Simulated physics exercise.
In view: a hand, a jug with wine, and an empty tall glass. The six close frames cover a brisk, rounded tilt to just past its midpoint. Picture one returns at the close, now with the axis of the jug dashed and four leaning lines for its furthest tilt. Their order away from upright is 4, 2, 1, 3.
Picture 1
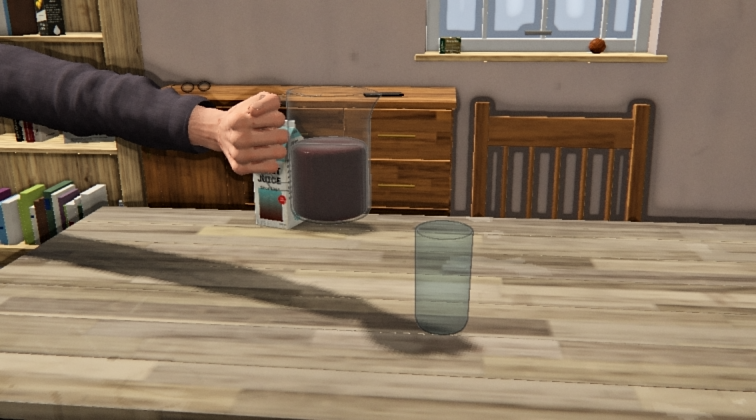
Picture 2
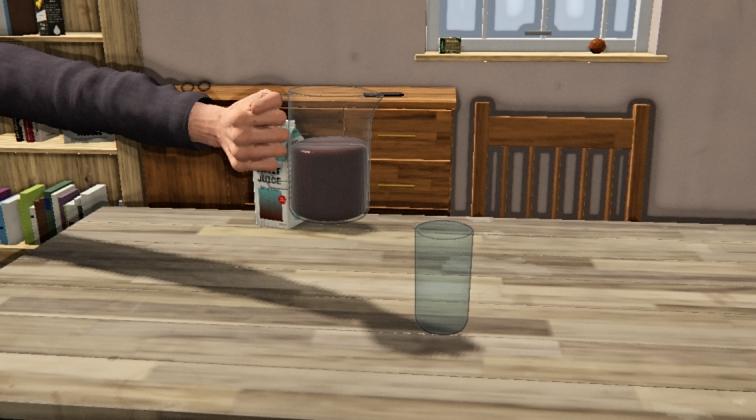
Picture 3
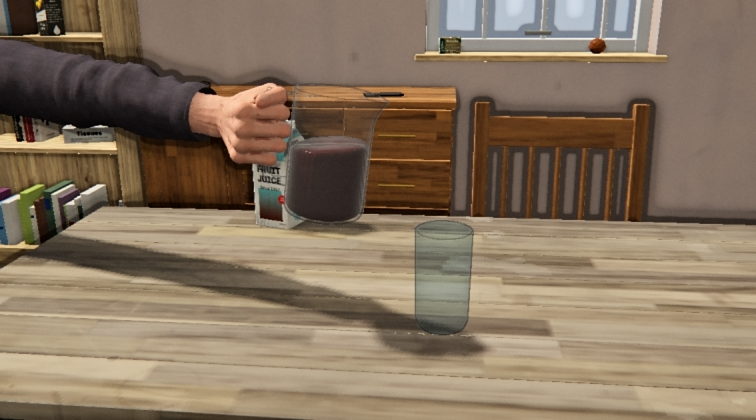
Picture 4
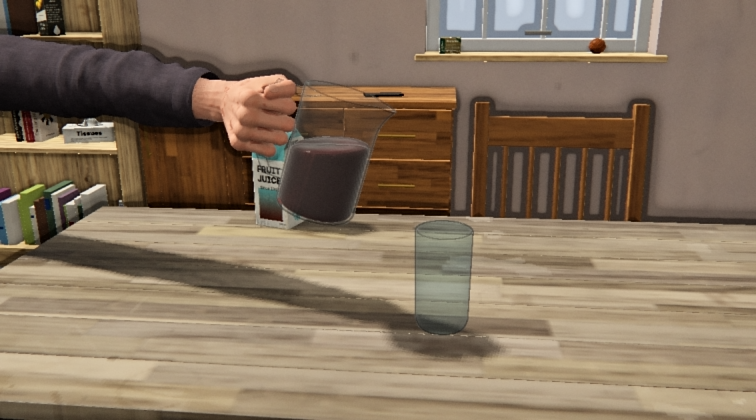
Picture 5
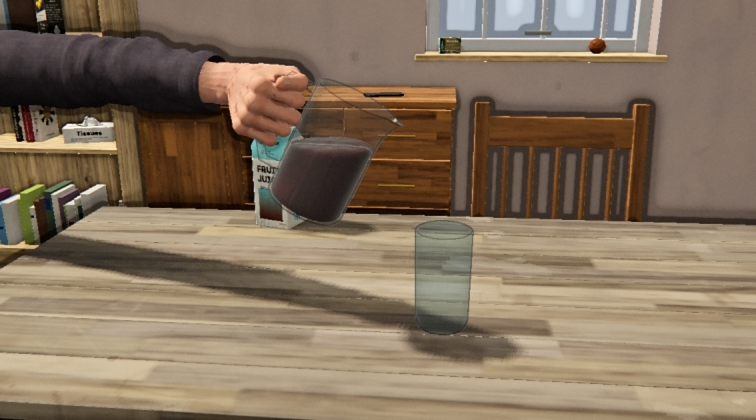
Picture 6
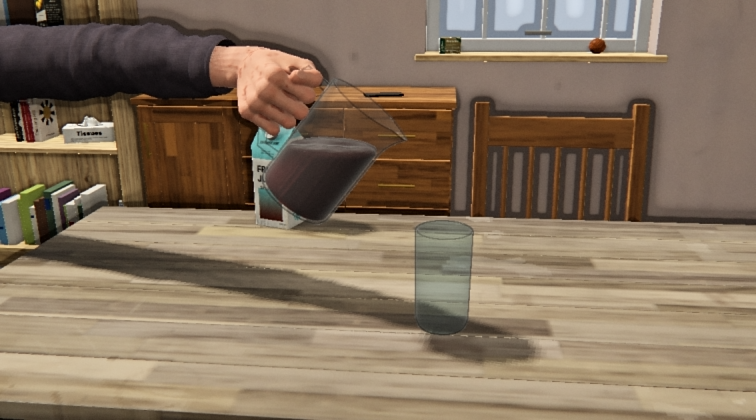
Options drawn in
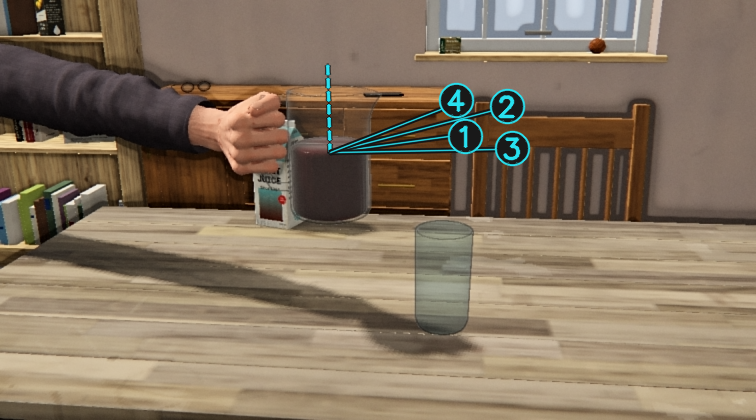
The video shows a hand holding a clear jug of dark liquid above a wooden table, beside an empty tall glass. The hand keeps the jug upright at first, then gradually tilts it to the right, with no liquid leaving it.
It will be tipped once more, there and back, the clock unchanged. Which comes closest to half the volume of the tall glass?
Line 2 does it best.
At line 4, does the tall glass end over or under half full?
Under.
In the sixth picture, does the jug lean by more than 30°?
Yes, it does.
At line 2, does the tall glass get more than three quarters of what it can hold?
No.
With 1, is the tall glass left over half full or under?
Over.
On the marked copy, 1 at (448, 136); 2 at (491, 110); 3 at (495, 149); 4 at (441, 109).
Choosing 1, the tall glass ends with about 74 % of what it can hold.
Choosing 2, the tall glass ends with about 52 % of what it can hold.
Choosing 3, the tall glass ends with about 89 % of what it can hold; 5 % of the wine is spilt.
Choosing 4, the tall glass ends with about 31 % of what it can hold.
